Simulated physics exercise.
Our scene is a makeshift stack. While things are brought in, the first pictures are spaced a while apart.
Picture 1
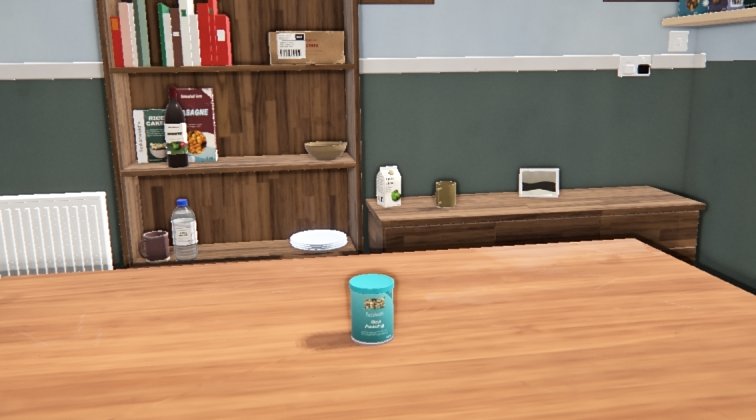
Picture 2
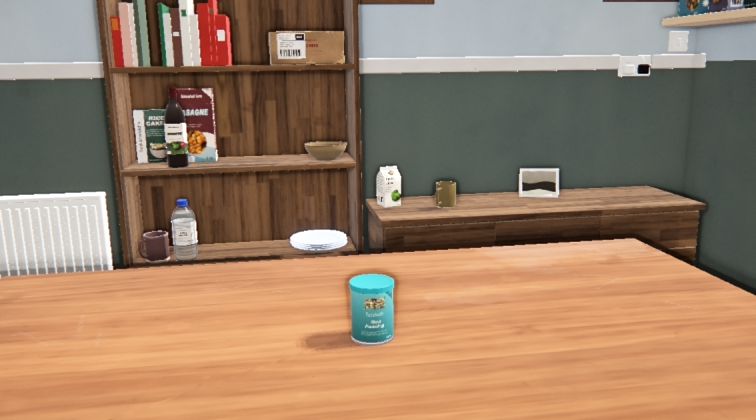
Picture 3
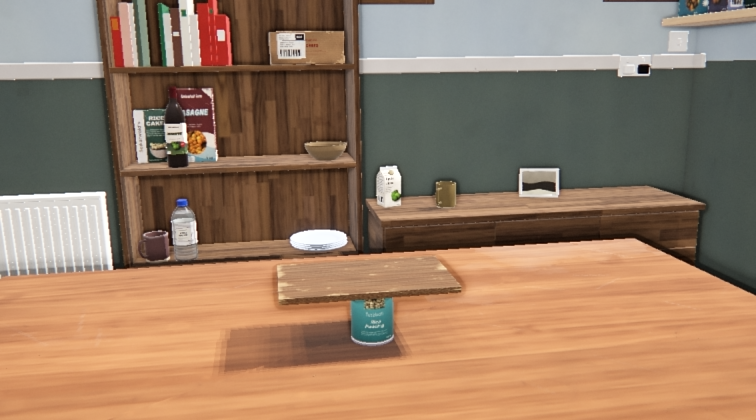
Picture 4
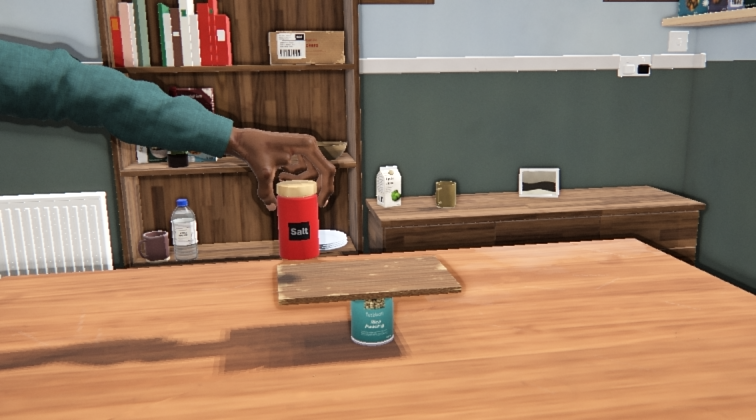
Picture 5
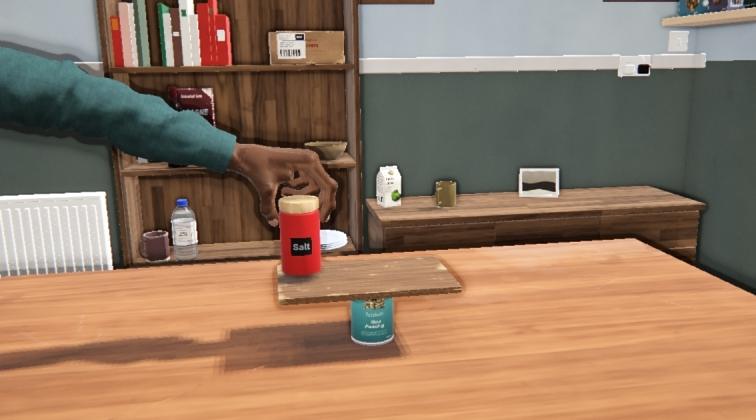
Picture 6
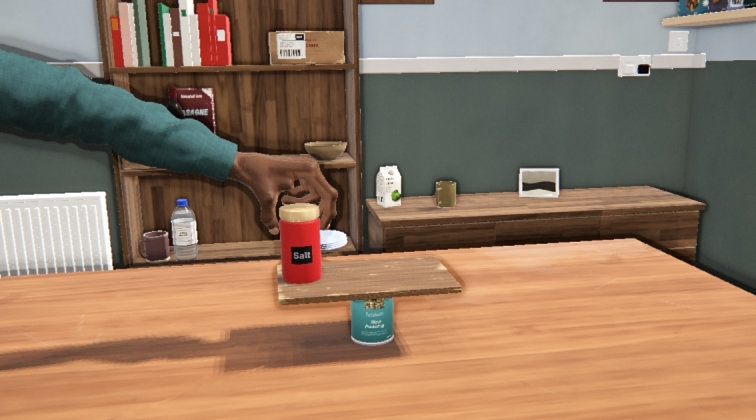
A room with dark green lower walls, a wooden bookcase and a low sideboard is seen by a still camera from across a wooden table. A turquoise tin stands alone near the table's centre until a flat brown board appears on top of it, reaching farther out to the left. A hand in a teal sleeve then brings in a red salt jar from the left and lowers it upright onto the board's left end, fingers still around its pale lid.
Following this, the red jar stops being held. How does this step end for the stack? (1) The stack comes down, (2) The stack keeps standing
(1) The stack comes down.
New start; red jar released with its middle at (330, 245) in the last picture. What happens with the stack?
Topples.
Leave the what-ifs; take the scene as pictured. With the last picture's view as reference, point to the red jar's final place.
It finishes at about (231, 329).
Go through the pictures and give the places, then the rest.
In the first picture, the last thing is not in view yet; turquoise tin (372, 309).
In the second picture, the last thing is not in view yet; turquoise tin (372, 309).
In the third picture, the last thing is not in view yet; turquoise tin (372, 309).
In the fourth picture, still above its spot; red jar (298, 219); turquoise tin (372, 309).
In the fifth picture, still above its spot; red jar (300, 234); turquoise tin (372, 309).
In the sixth picture, set down, still held; red jar (301, 243); turquoise tin (372, 309).
Then, 0.30 s after the last picture, red jar now fallen; brown board tipped 32° from how it was.
Then, 0.40 s after the last picture, brown board tipped 57° from how it was.
Then, 0.50 s after the last picture, brown board tipped 53° from how it was.
Then, 1.20 s after the last picture, brown board tipped 38° from how it was.
At rest, fallen, red jar; tipped over in the stack, brown board; turquoise tin in place. Seen from the same camera at the end, red jar near (232, 328). The stack loses its balance.
